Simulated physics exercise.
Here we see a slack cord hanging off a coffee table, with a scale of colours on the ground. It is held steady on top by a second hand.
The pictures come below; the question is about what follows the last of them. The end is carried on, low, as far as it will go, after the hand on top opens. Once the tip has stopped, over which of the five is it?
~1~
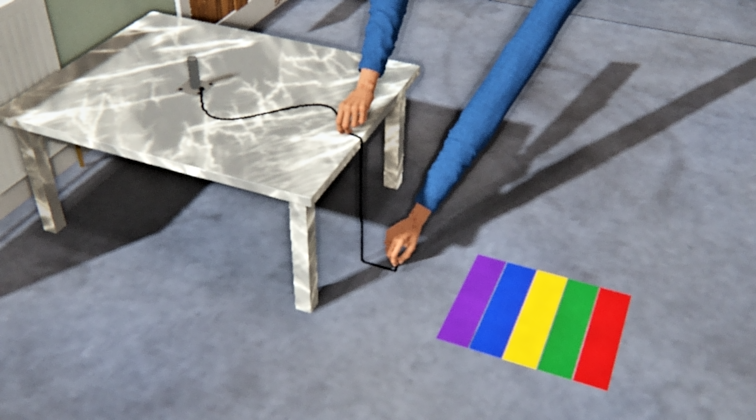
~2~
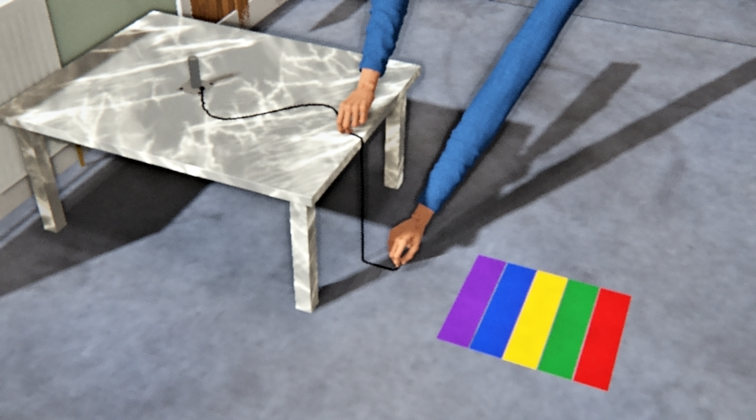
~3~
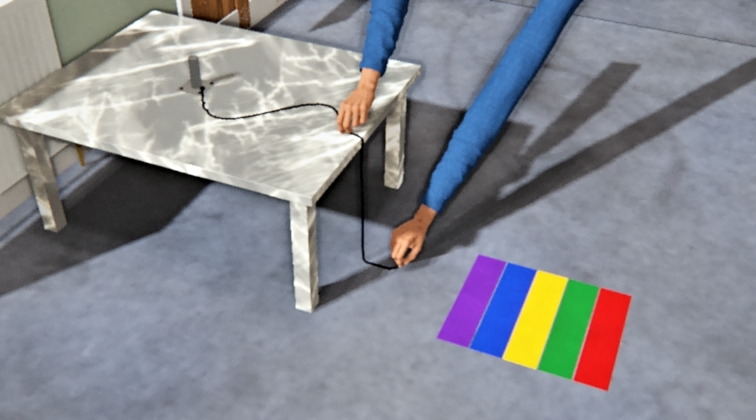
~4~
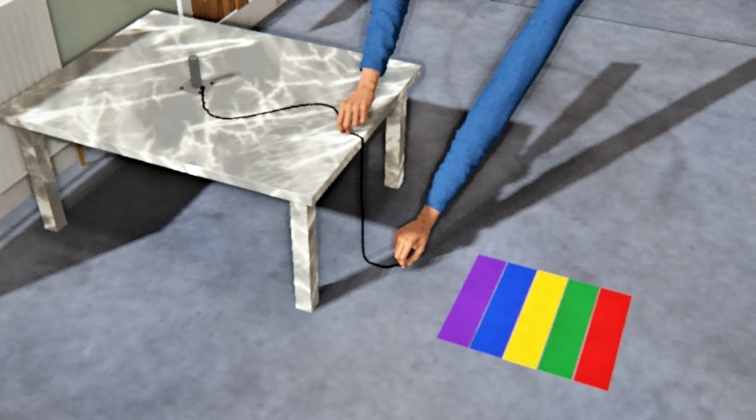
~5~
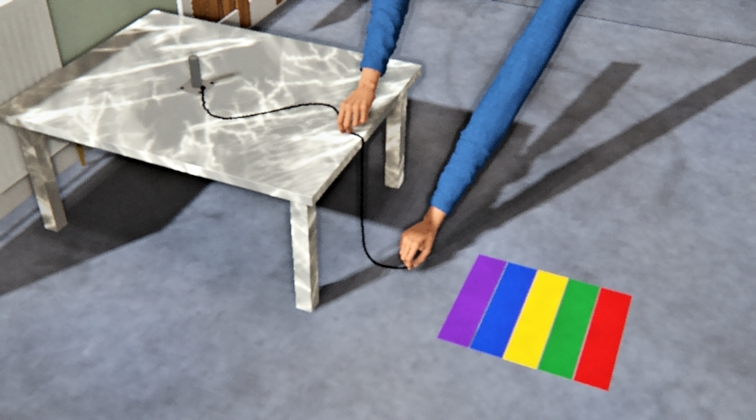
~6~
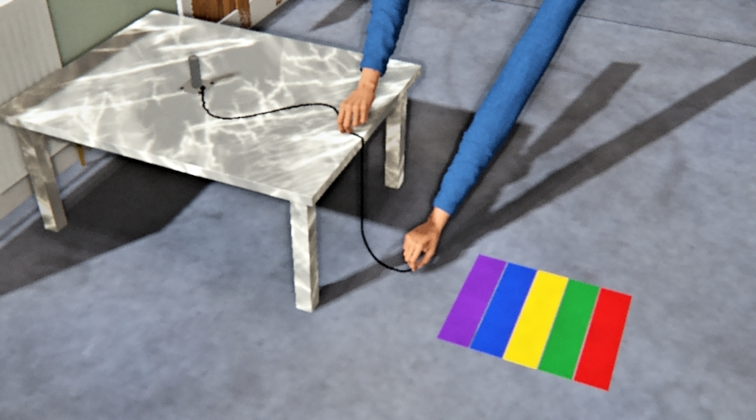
Over the green strip.
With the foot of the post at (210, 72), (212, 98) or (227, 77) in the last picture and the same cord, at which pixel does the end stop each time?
In order, near (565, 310), (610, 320) and (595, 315).
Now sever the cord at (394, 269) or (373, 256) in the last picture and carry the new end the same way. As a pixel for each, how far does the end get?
Around (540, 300) for the first cut and around (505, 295) for the second.
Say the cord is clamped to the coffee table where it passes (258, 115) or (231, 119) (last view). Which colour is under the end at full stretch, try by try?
The end stops on yellow and then on yellow.
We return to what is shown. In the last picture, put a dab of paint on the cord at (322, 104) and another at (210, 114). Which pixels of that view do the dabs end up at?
Point one: (353, 131); point two: (251, 101).
Soon after, end near (511, 294); over blue.
After that, end near (551, 305); over yellow.
At the stop, end near (576, 312); over green. It halts on the green strip.
